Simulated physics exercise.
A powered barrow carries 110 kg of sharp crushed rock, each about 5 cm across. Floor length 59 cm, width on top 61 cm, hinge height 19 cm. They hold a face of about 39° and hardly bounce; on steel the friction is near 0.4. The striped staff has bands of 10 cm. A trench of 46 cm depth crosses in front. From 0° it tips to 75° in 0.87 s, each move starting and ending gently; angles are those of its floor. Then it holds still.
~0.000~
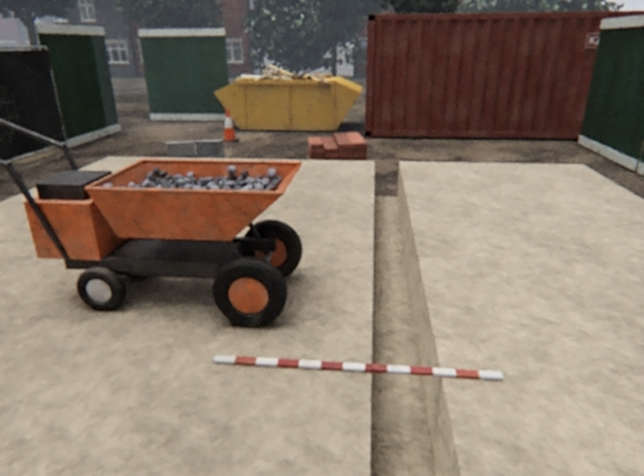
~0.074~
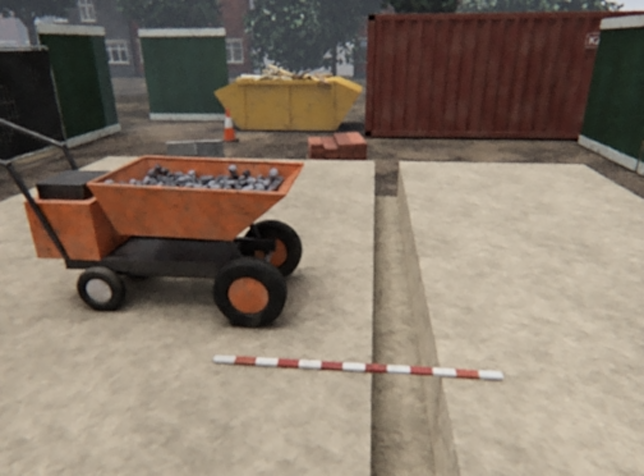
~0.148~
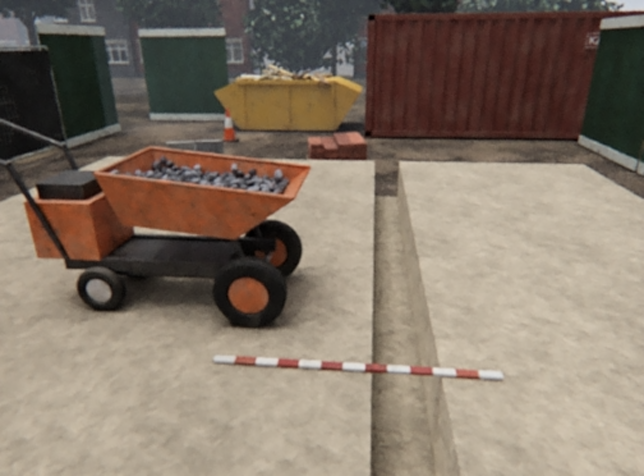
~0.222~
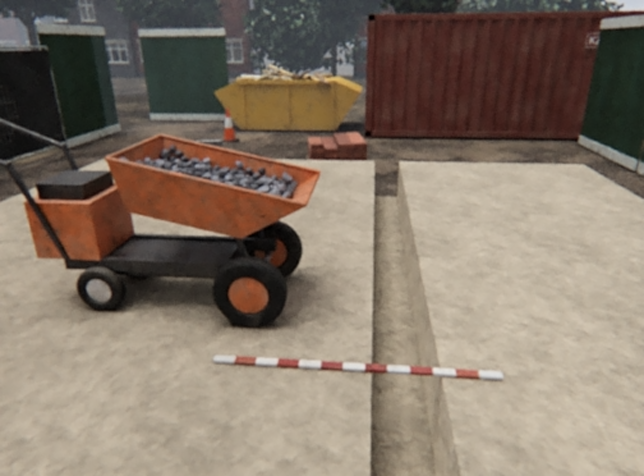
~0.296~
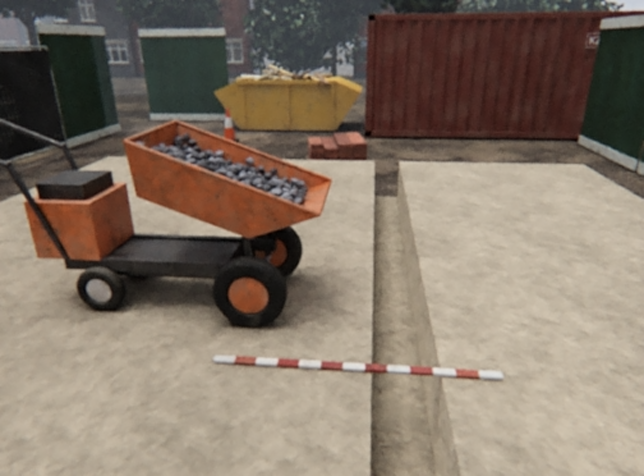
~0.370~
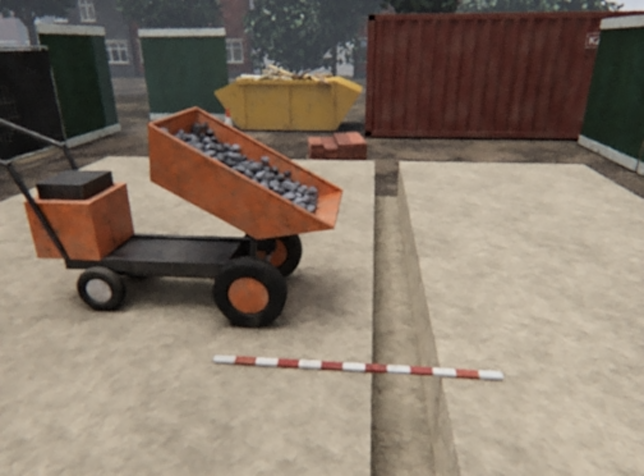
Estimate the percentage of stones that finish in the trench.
Close to 97 in a hundred.
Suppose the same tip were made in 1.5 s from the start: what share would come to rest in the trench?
Then about 100 per cent.
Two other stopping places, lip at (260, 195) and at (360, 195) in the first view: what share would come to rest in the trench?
Near 80 per cent from the first place, 5 from the second.
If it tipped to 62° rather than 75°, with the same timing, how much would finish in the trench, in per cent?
In that case some 90 per cent.
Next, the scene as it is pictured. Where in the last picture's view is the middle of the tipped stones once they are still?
Near (400, 358).
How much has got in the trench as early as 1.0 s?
Some 45 per cent.
After 0.6 s the floor is at 63°; 100 % in the tray; the foremost stones are at (354, 255).
After 1.0 s the floor is at 75°; 53 % in the tray, 1 % short of the trench, 47 % in the trench; the foremost stones are at (421, 337).
After 1.3 s the floor is at 75°; 3 % in the tray, 1 % short of the trench, 93 % in the trench, 3 % past the trench; the foremost stones are at (503, 304).
After 3.3 s the floor is at 75°; 0 % in the tray, 97 % in the trench, 3 % past the trench; the foremost stones are at (528, 303).
